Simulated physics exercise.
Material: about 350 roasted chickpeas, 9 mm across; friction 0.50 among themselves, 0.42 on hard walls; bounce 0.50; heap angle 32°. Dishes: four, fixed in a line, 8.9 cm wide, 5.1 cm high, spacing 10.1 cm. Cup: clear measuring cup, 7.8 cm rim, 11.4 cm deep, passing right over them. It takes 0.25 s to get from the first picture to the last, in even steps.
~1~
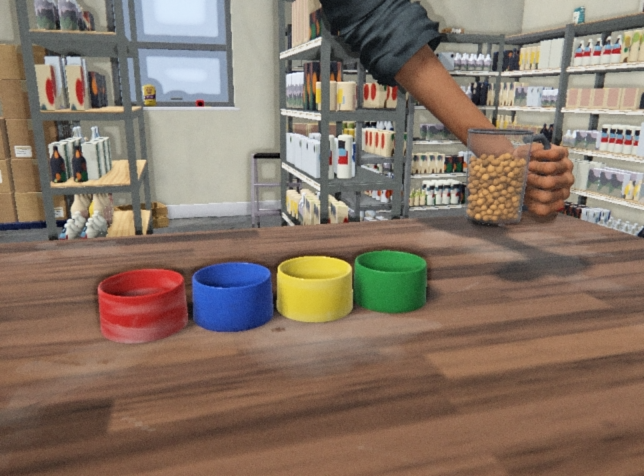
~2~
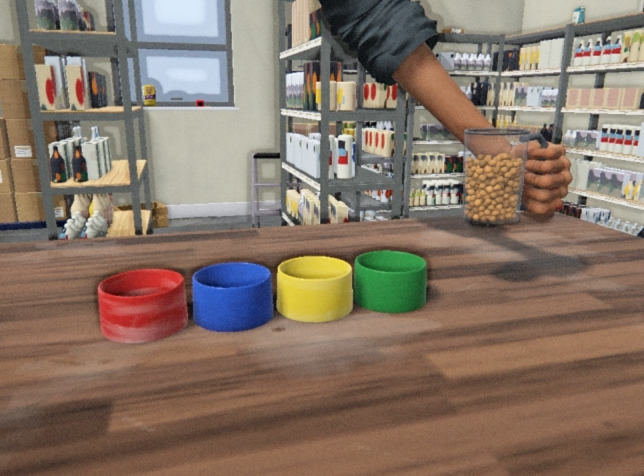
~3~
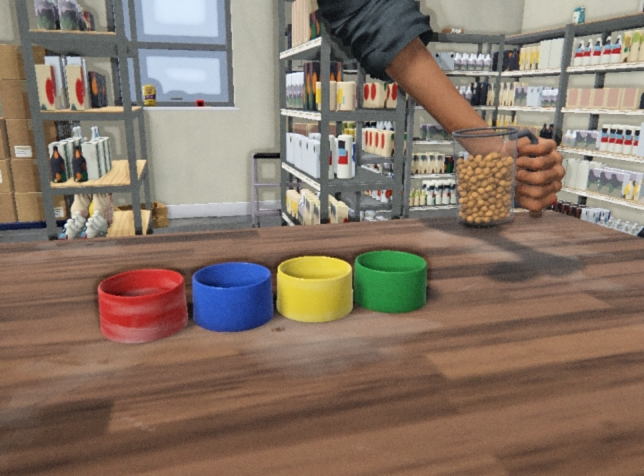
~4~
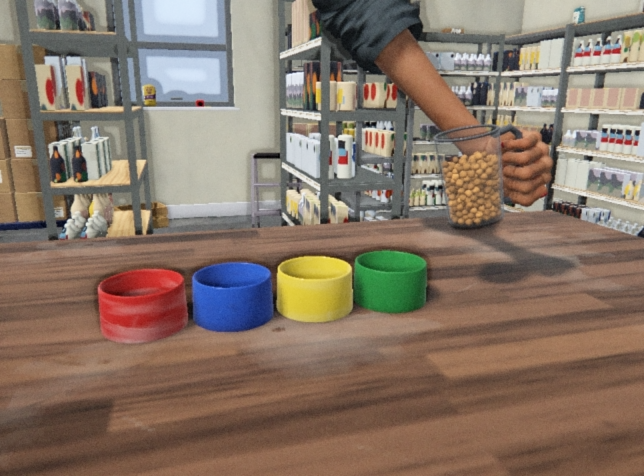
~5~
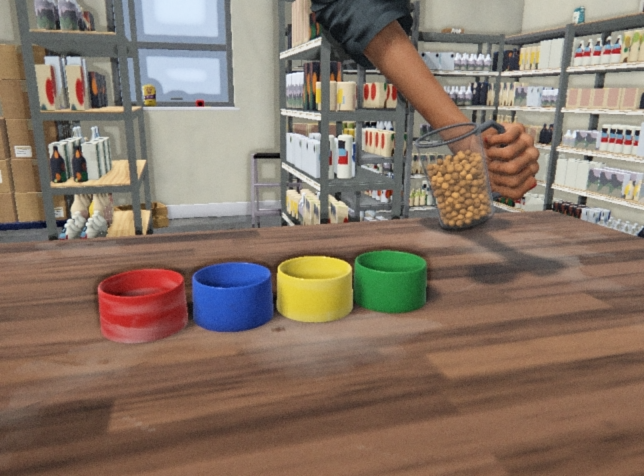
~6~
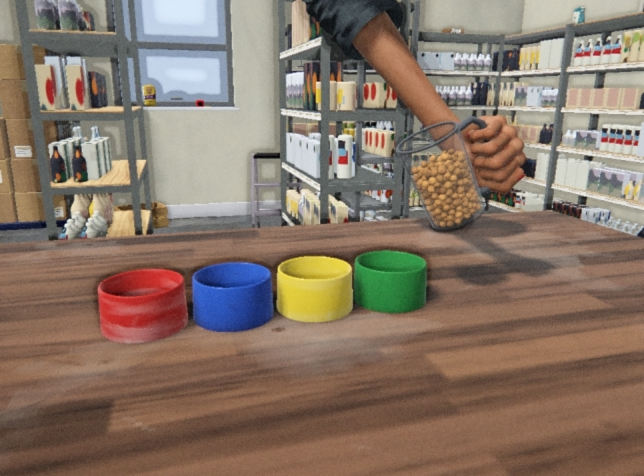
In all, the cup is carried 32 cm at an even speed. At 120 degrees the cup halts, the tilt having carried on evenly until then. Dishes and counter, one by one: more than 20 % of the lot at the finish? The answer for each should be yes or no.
Red - yes, blue - yes, green - no, yellow - no, counter - yes.
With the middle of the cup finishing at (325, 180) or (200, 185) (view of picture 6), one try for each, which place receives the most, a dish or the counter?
Blue, then red.
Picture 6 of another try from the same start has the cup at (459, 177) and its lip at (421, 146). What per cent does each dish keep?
Dish by dish: Red 30 percent, blue 40 percent, green 0 percent, yellow 0 percent.
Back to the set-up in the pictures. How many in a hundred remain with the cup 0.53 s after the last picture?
Around 100 percent.
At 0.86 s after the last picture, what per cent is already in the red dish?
Estimate to date: Some 30 %.
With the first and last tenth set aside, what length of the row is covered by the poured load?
Some 13 centimetres.
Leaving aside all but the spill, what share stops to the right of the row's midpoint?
Roughly 0 per cent.
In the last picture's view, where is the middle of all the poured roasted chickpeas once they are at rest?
(173, 313) or so.
Then, 0.32 s after the last picture, tilt 73 degrees; cup holds 100 %.
Then, 0.53 s after the last picture, tilt 103 degrees; cup holds 100 %.
Then, 0.86 s after the last picture, tilt 120 degrees; cup holds 10 %, red 30 %, blue 25 %.
In the end, red 35 %, blue 30 %, green 0 %, yellow 0 %, counter 35 %.
